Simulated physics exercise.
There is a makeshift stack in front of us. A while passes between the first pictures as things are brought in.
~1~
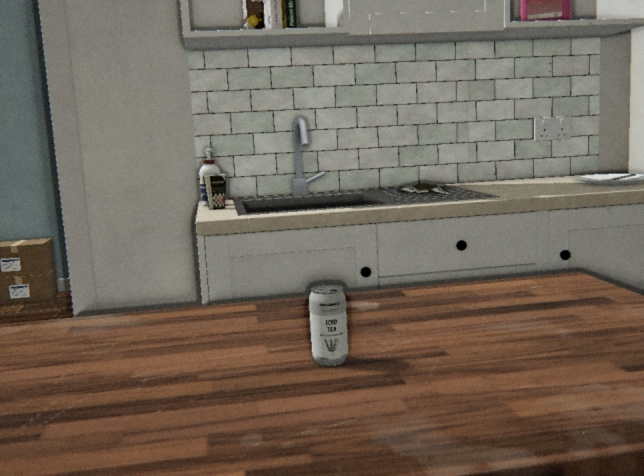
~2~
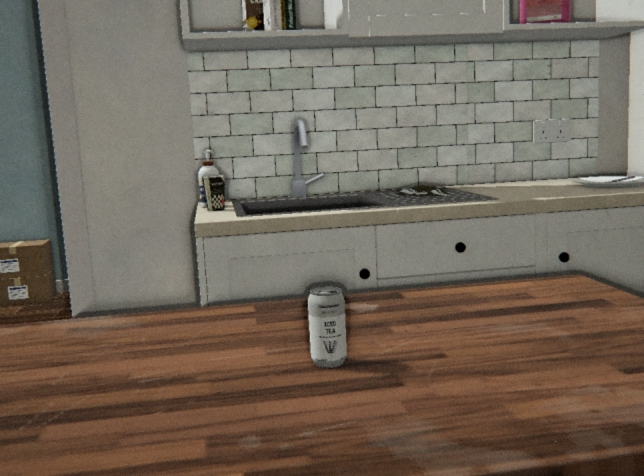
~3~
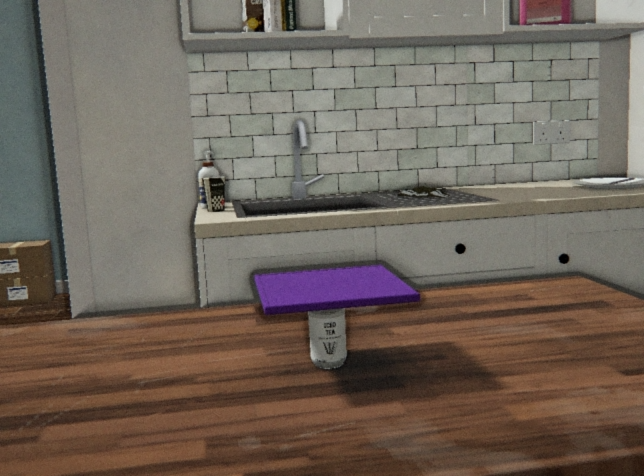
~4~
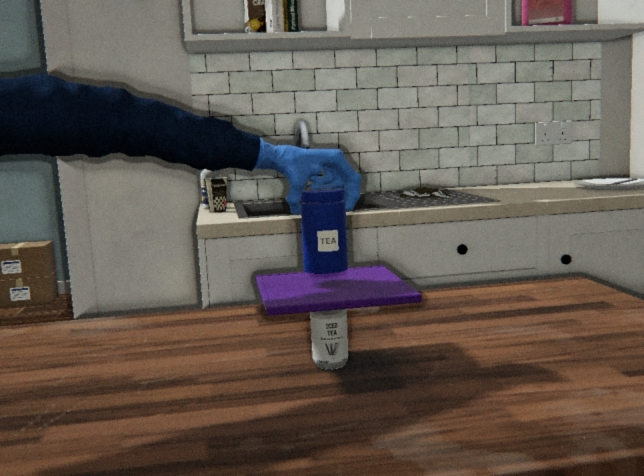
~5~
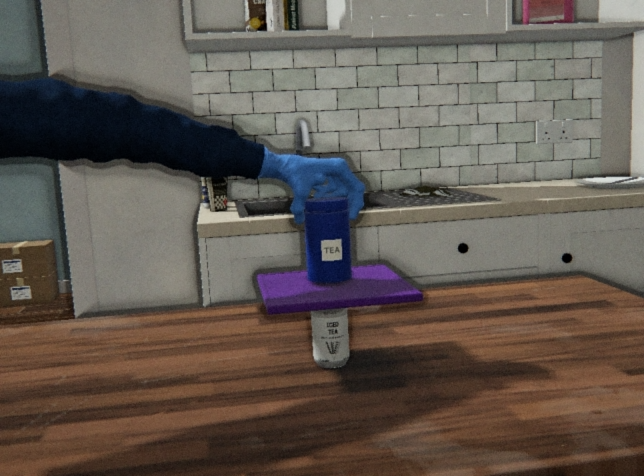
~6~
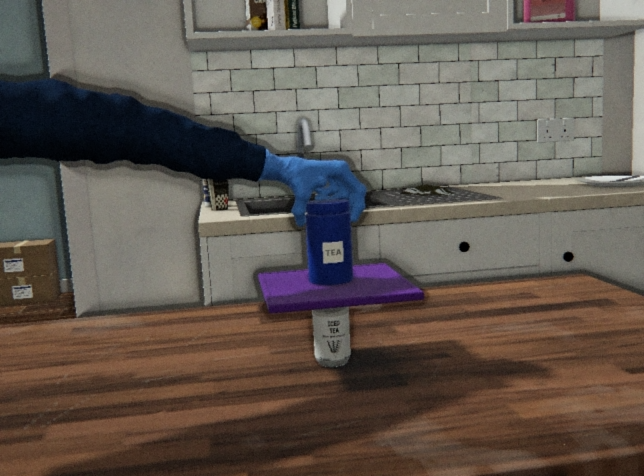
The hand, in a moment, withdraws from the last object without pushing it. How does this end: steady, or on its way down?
It ends steady.
Then, 0.20 s past the last view, nothing moves.
Then, 0.40 s past the last view, blue jar resting near (329, 242).
Finally, all 3 still in place. Final places as the last picture's camera would see them, blue jar near (329, 242). The stack holds.
